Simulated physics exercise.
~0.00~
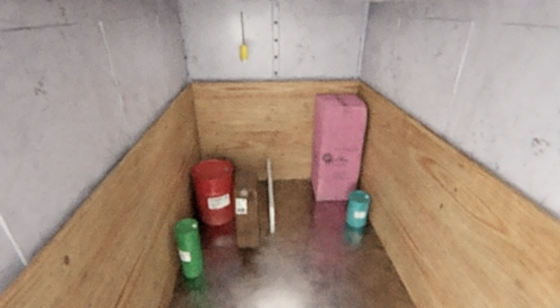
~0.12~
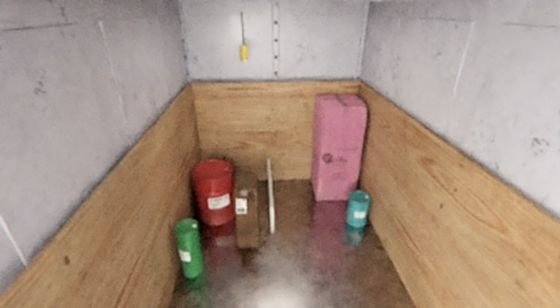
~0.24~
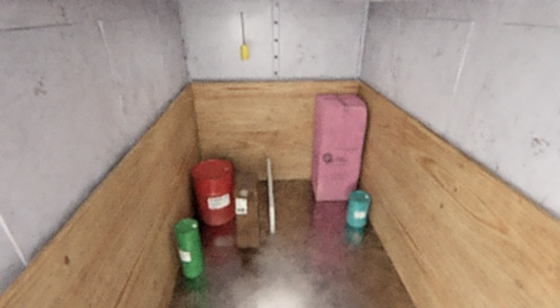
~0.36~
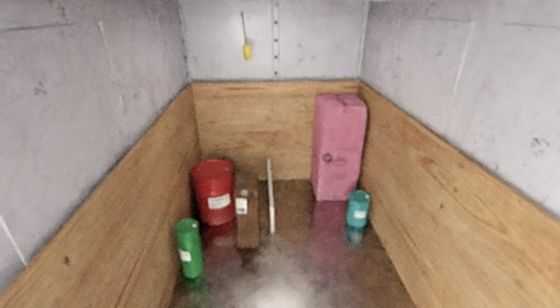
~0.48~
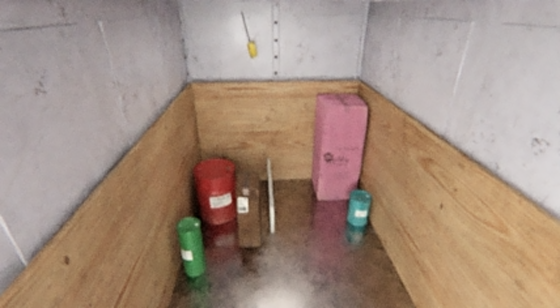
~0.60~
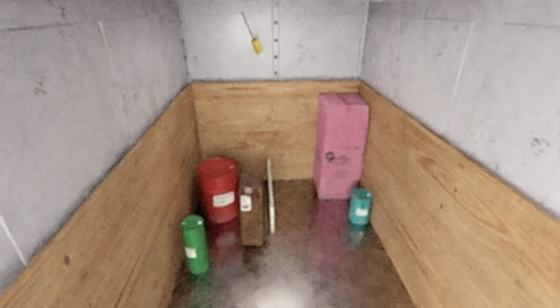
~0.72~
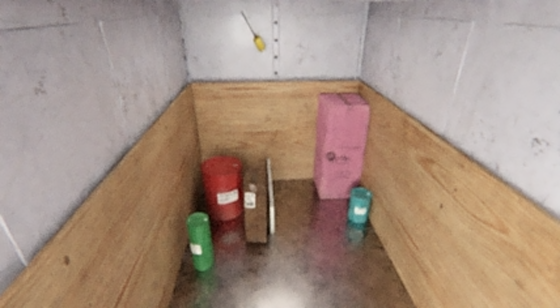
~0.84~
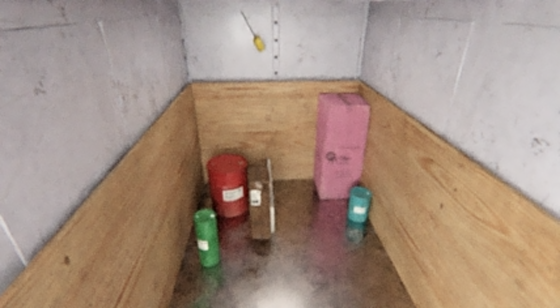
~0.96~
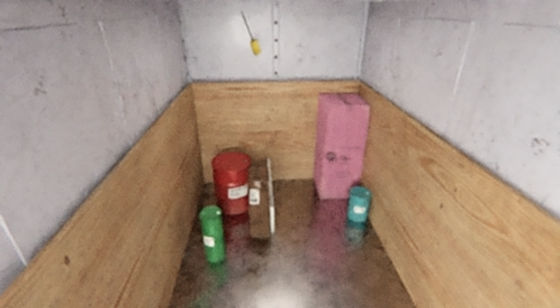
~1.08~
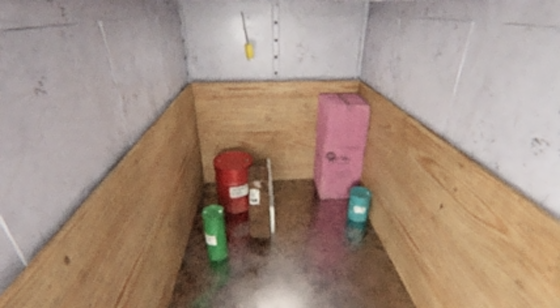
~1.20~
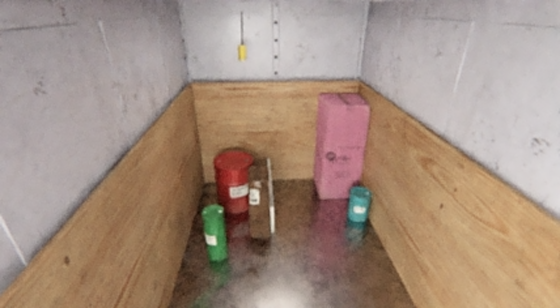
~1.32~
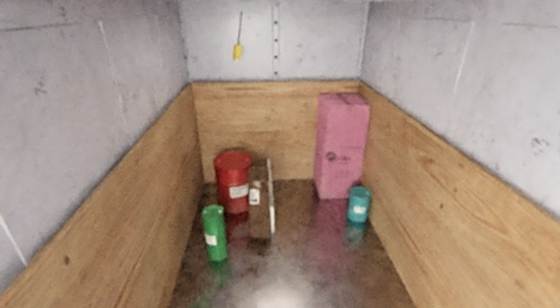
In this clip, a yellow lamp sways on its cord above a wood-sided bay as a green canister, a red drum and a brown box slide a short way right and towards the far wall, ending upright beside the low board, while the pink box stays put.
